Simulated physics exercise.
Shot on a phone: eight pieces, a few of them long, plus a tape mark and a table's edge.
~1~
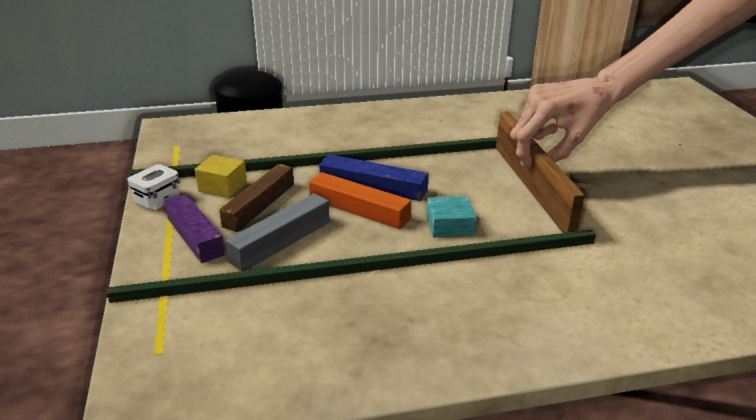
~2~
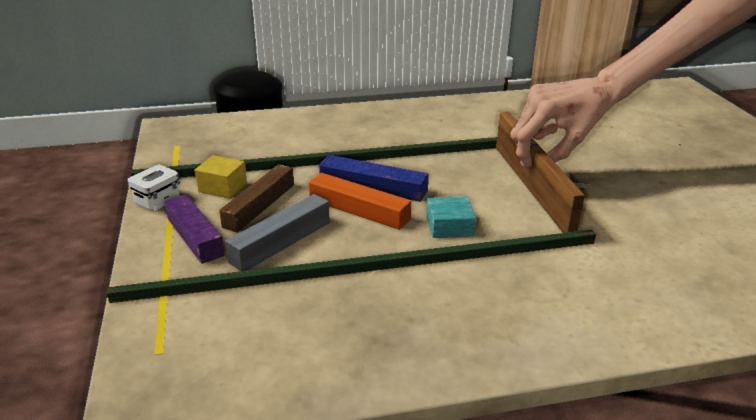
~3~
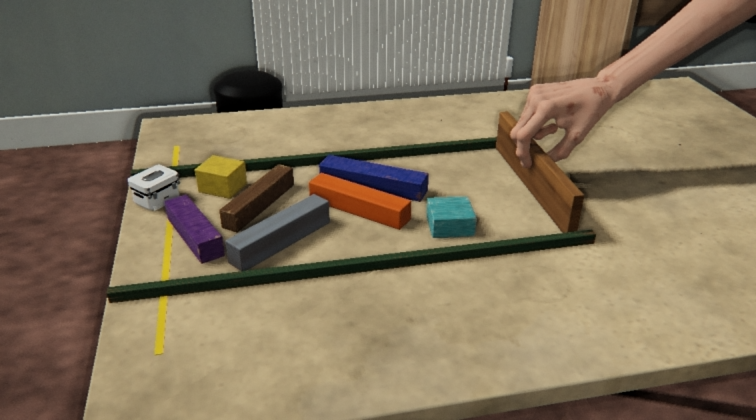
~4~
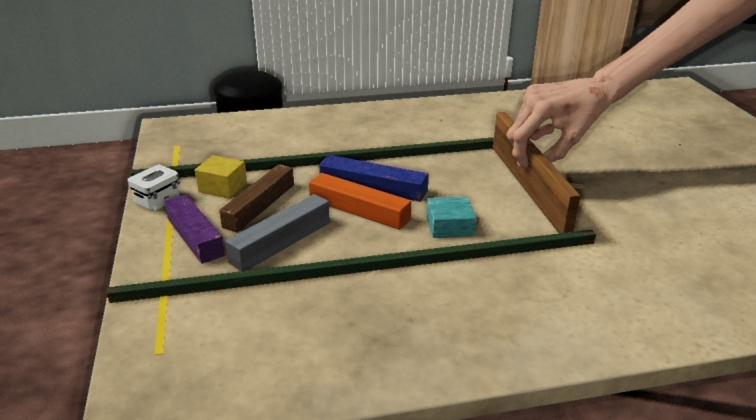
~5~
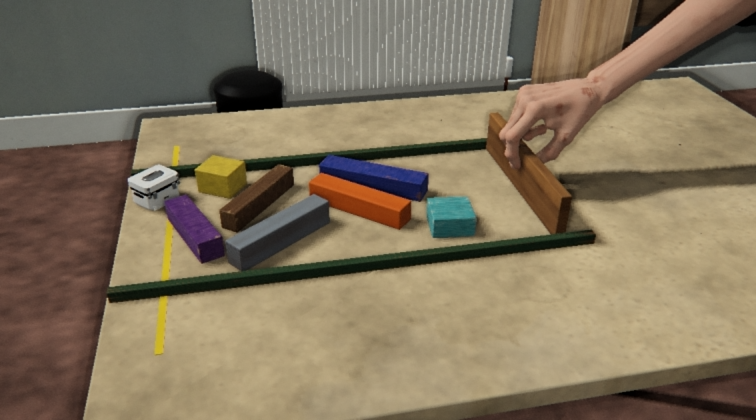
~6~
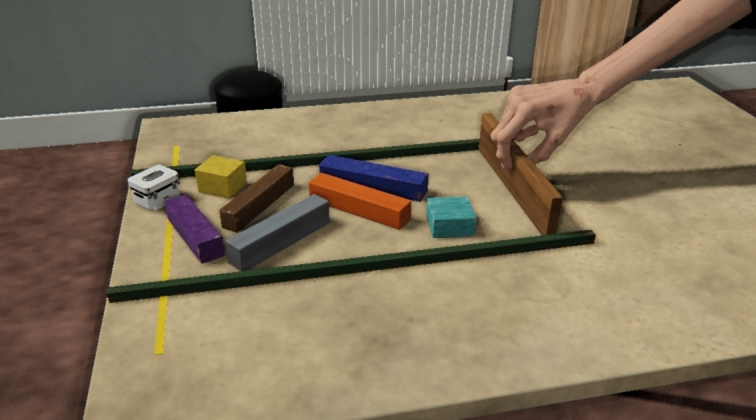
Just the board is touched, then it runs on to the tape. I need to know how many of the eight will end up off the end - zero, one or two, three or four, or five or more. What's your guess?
I expect at least five of them will drop off.
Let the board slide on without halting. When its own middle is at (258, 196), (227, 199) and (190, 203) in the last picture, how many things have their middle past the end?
Past the end: 1, 3 and 5.
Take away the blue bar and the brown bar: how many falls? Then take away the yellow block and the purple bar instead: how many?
In order, the numbers are 3 and 3.
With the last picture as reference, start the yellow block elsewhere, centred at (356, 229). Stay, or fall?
Placed there, it goes off the edge.
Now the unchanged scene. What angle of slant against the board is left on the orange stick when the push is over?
About 35° out of line.
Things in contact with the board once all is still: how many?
Number in contact with it: 3.
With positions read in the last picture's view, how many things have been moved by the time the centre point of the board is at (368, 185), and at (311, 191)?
The number moved is 4 and then 8.
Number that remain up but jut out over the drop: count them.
Looks like 2 of them.
A little later, none off yet; white case at rest near (155, 188); purple bar at rest near (194, 228); yellow block at rest near (222, 177).
When it is over, the number that fall off is five or more; down, grey stick, brown bar, yellow block, purple bar and white case.
